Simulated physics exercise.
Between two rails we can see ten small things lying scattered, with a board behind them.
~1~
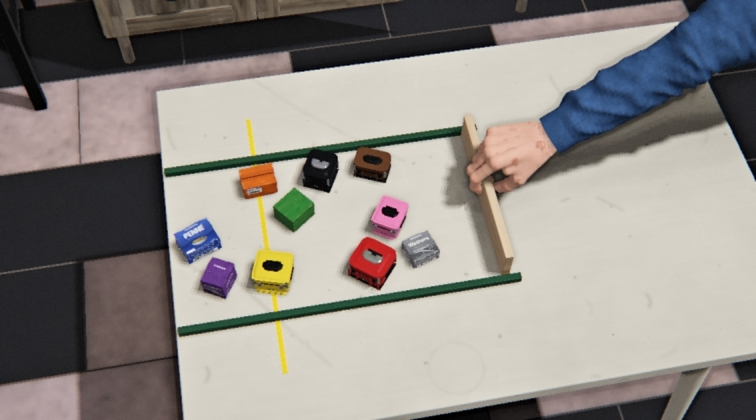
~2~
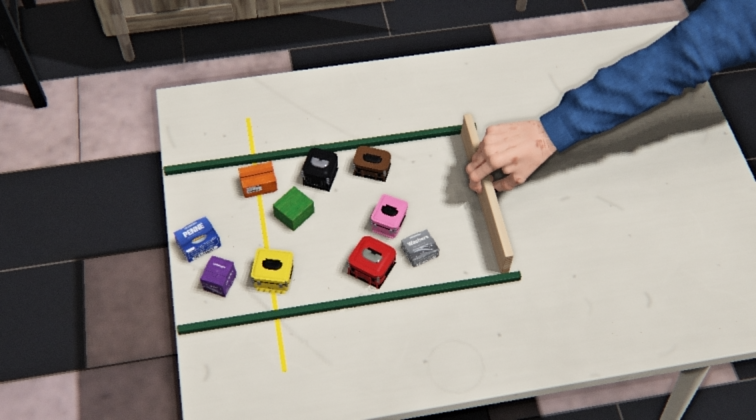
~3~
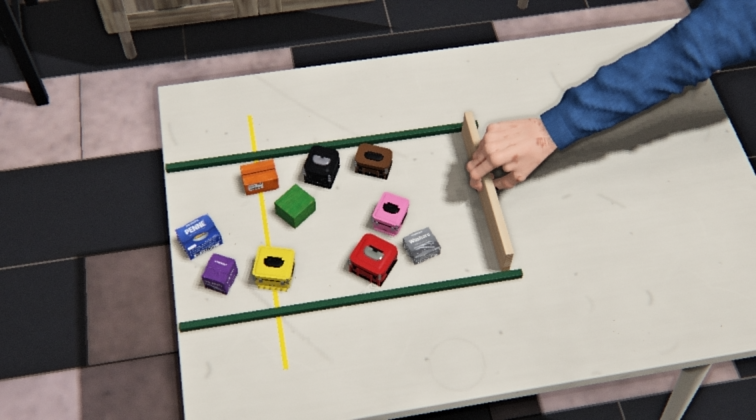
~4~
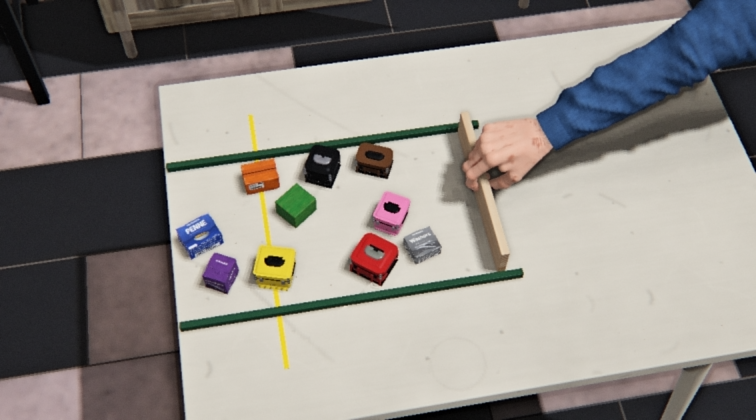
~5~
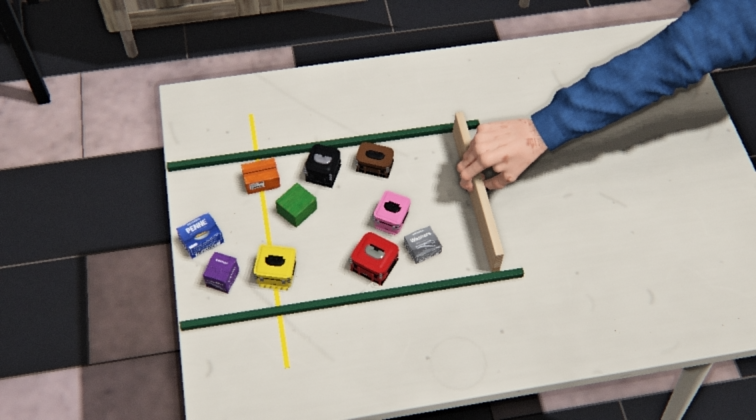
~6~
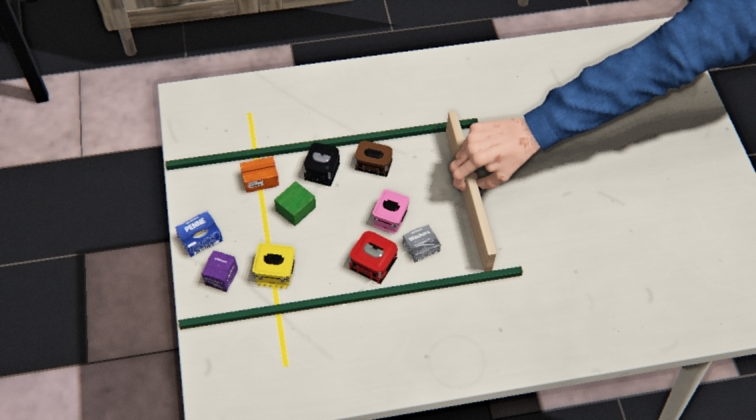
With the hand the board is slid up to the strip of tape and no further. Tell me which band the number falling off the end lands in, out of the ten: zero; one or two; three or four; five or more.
Pretty sure the pieces that leave the surface number one or two this time.
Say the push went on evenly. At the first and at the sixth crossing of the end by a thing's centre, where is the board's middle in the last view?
It sits near (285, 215), and then near (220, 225).
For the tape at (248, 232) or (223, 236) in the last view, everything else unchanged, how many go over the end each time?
The first try gives 3, the second gives 3.
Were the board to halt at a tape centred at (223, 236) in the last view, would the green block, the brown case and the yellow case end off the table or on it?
The green block? It is safe. The brown case? It is safe. The yellow case? It does not stay.
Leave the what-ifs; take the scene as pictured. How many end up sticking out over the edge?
That adds up to 2.
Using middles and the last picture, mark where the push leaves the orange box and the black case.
The orange box ends up near (176, 192), and the black case near (209, 188).
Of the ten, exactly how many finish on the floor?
Altogether the count is 1.
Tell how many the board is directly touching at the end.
Total: 4.
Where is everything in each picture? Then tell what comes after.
Blue box (198, 241); purple box (219, 278); orange box (258, 181); board (486, 193); tape (265, 236), in the first picture.
Purple box (219, 277); board (486, 192), in the second picture.
Orange box (260, 177); brown case (374, 161), in the third picture.
Blue box (200, 236); grey box (422, 245), in the fourth picture.
Purple box (221, 273); red case (375, 258), in the fifth picture.
Blue box (199, 234); purple box (220, 271); orange box (260, 175); board (470, 189); tape (266, 229), in the sixth picture.
Soon after, none off yet; blue box at rest near (199, 234); purple box at rest near (220, 271); orange box at rest near (260, 175).
Then, none off yet; blue box at rest near (199, 234); purple box moving near (214, 273); orange box moved about its own width near (235, 178).
At rest, the number that fall off is one or two; fallen, purple box.
